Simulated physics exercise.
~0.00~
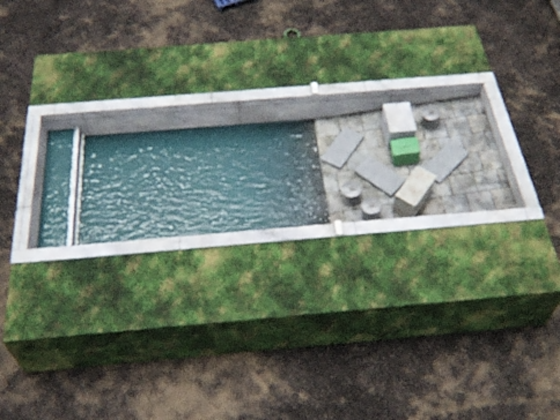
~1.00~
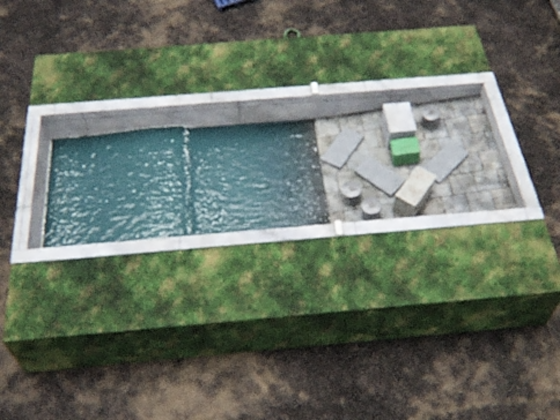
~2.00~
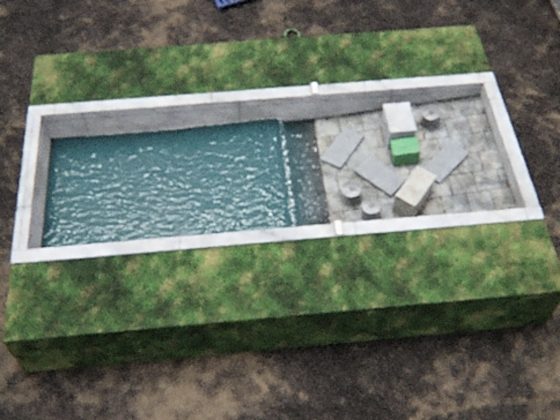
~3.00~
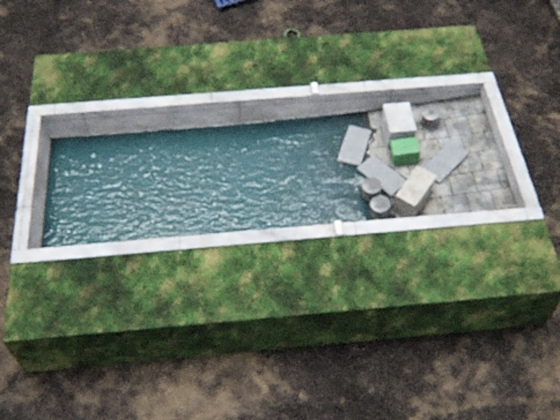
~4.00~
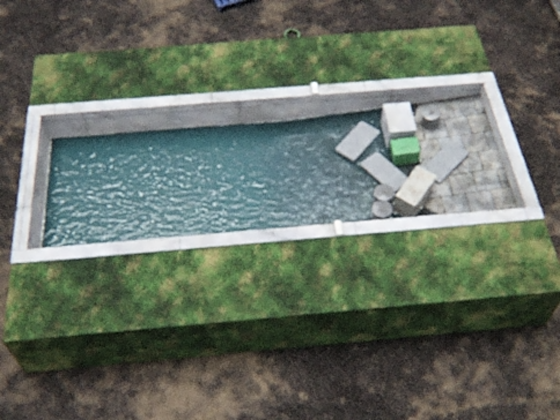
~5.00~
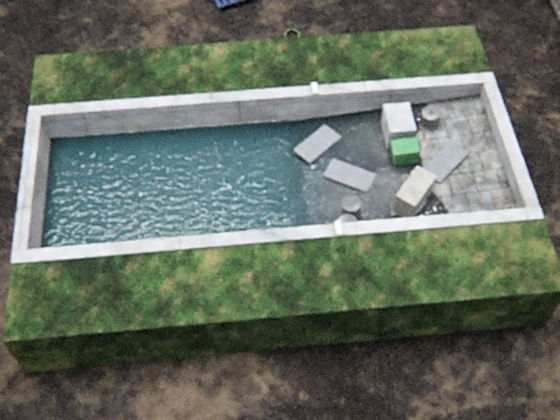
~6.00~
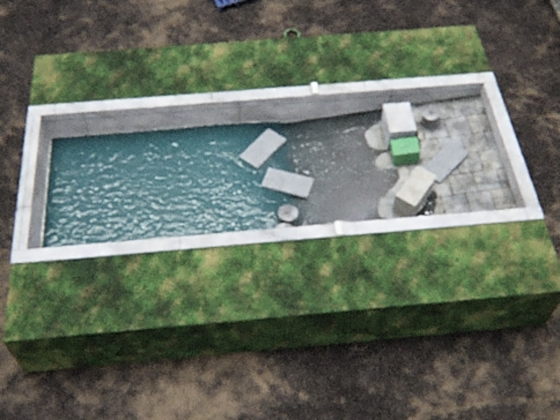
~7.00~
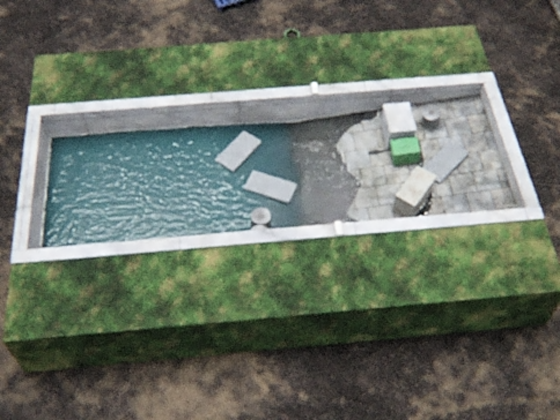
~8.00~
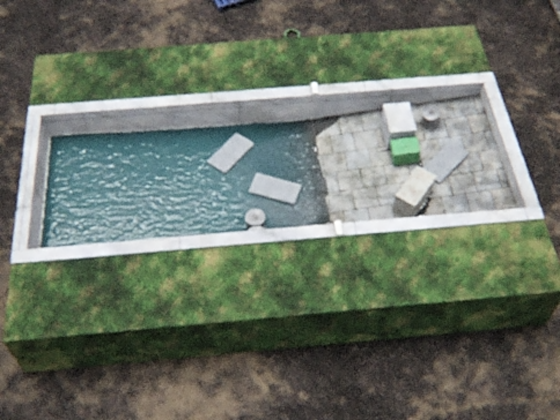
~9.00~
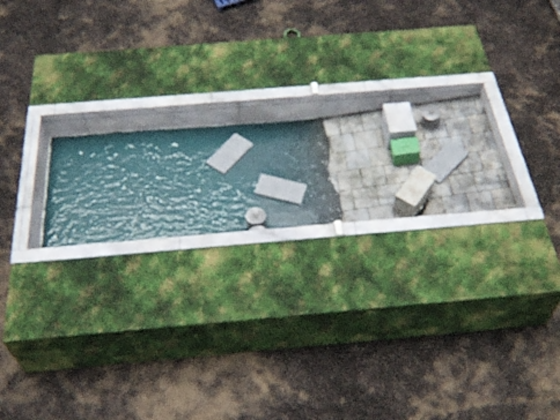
Water surged rightward along a walled pool onto its paved slope, lifting some pale slabs and a round tub, then drew back and carried them left, leaving them in the pool while the green chest stayed on the paving beside other blocks.
